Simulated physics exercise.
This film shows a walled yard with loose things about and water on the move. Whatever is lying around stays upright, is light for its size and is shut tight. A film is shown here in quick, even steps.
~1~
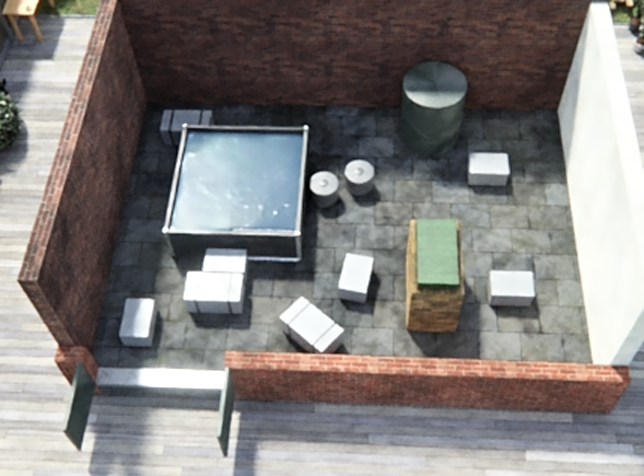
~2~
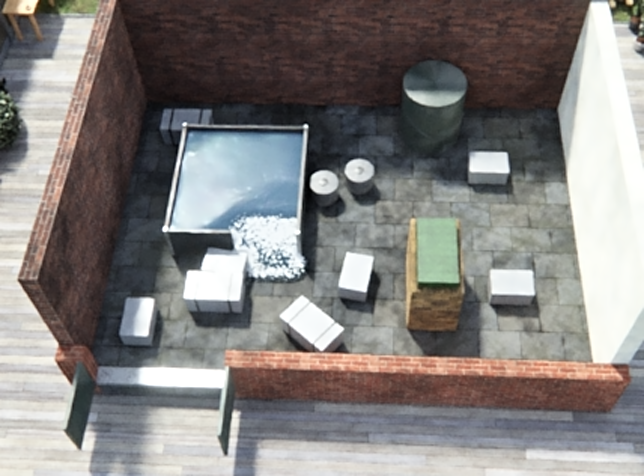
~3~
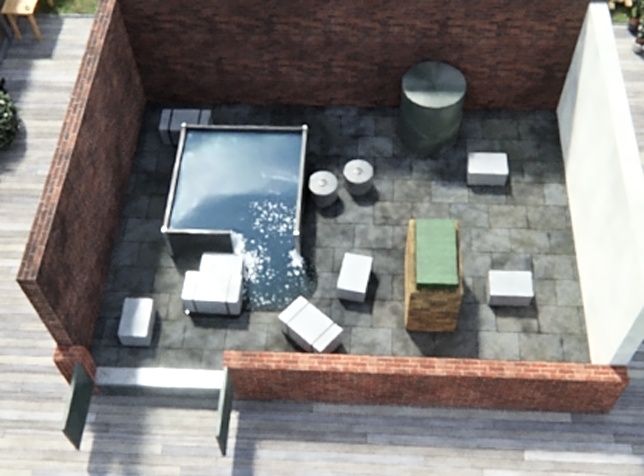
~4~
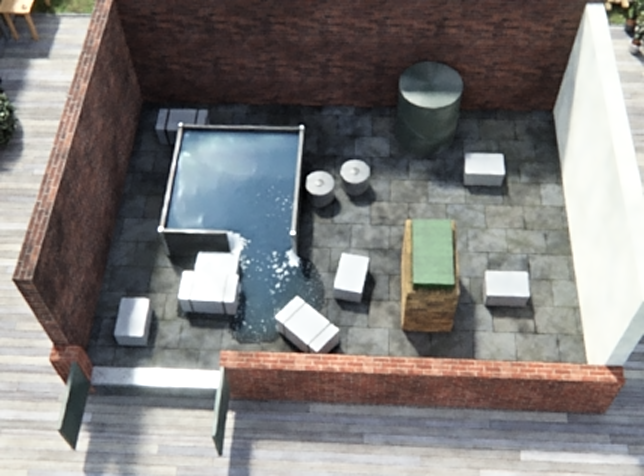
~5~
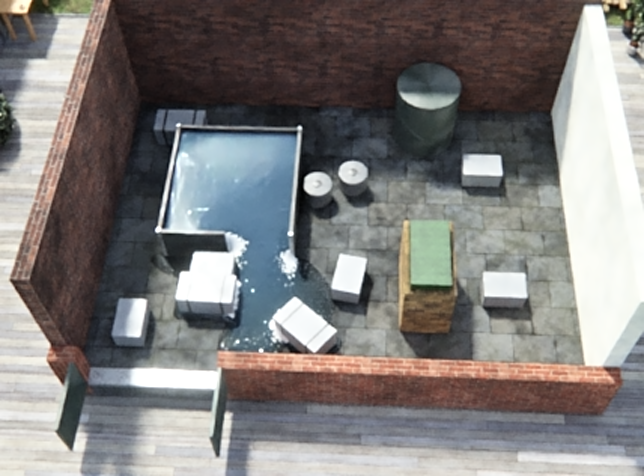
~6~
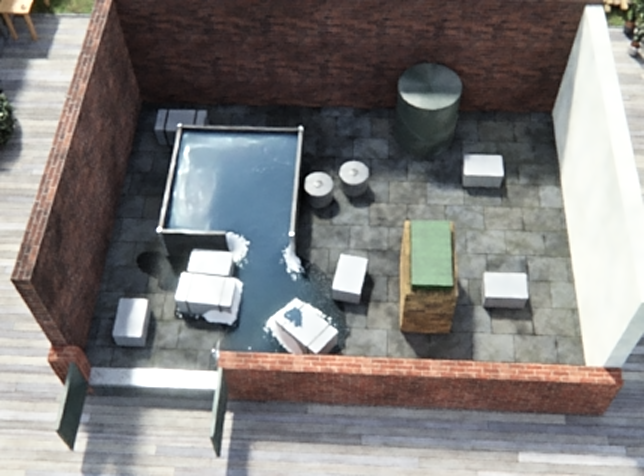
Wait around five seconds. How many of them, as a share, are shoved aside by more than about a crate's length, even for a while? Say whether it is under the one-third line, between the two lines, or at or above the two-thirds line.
It is under the one-third line.
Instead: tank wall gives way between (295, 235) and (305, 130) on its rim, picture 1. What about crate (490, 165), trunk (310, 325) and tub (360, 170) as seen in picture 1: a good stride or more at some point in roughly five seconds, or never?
Here is how they go, in order: Dislodged that far, fails to go that far, and dislodged that far.
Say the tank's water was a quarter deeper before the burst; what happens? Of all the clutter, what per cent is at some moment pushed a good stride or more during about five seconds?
Close to 30 % of the lot.
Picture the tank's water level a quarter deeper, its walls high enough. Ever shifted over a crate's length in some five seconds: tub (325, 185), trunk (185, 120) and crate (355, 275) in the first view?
Result by item: Didn't cover it; didn't cover it; didn't cover it.
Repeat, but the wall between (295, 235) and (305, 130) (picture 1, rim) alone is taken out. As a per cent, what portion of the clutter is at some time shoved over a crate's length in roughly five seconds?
My figure is about 40 %.
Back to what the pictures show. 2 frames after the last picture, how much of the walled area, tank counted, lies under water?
I'd put it at around 25 in a hundred.
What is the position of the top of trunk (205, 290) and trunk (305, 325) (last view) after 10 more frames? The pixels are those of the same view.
My guess: Roughly (161, 317), then roughly (411, 340).
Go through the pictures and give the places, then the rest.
The first picture shows a crate at (225, 260) rests on the ground; a trunk at (213, 286) rests on the ground; 0 of 10 have shifted.
The second picture shows a crate at (225, 261) rests on the ground, close to its start; a trunk at (214, 285) rests on the ground; 0 of 10 have shifted.
The third picture shows a crate at (222, 264), on the bottom, close to its start; a trunk at (212, 286) rests on the ground; 1 of 10 have shifted.
The fourth picture shows a crate at (217, 264) rests on the ground, close to its start; a trunk at (208, 286), on the bottom; 1 of 10 have shifted.
The fifth picture shows a crate at (213, 263), on the bottom, close to its start; a trunk at (206, 287), on the bottom; 1 of 10 have shifted.
The sixth picture shows a crate at (210, 262) rests on the ground, close to its start; a trunk at (206, 289), on the bottom, close to its start; 1 of 10 have shifted.
A moment on, 0 of 10 are well off their spots; 1 afloat.
Next, 2 of 10 are well off their spots; 1 afloat.
Later, 2 of 10 are well off their spots; 1 afloat.
In the end, 2 of 10 are well off their spots, and 2 have been at some point; 1 afloat.
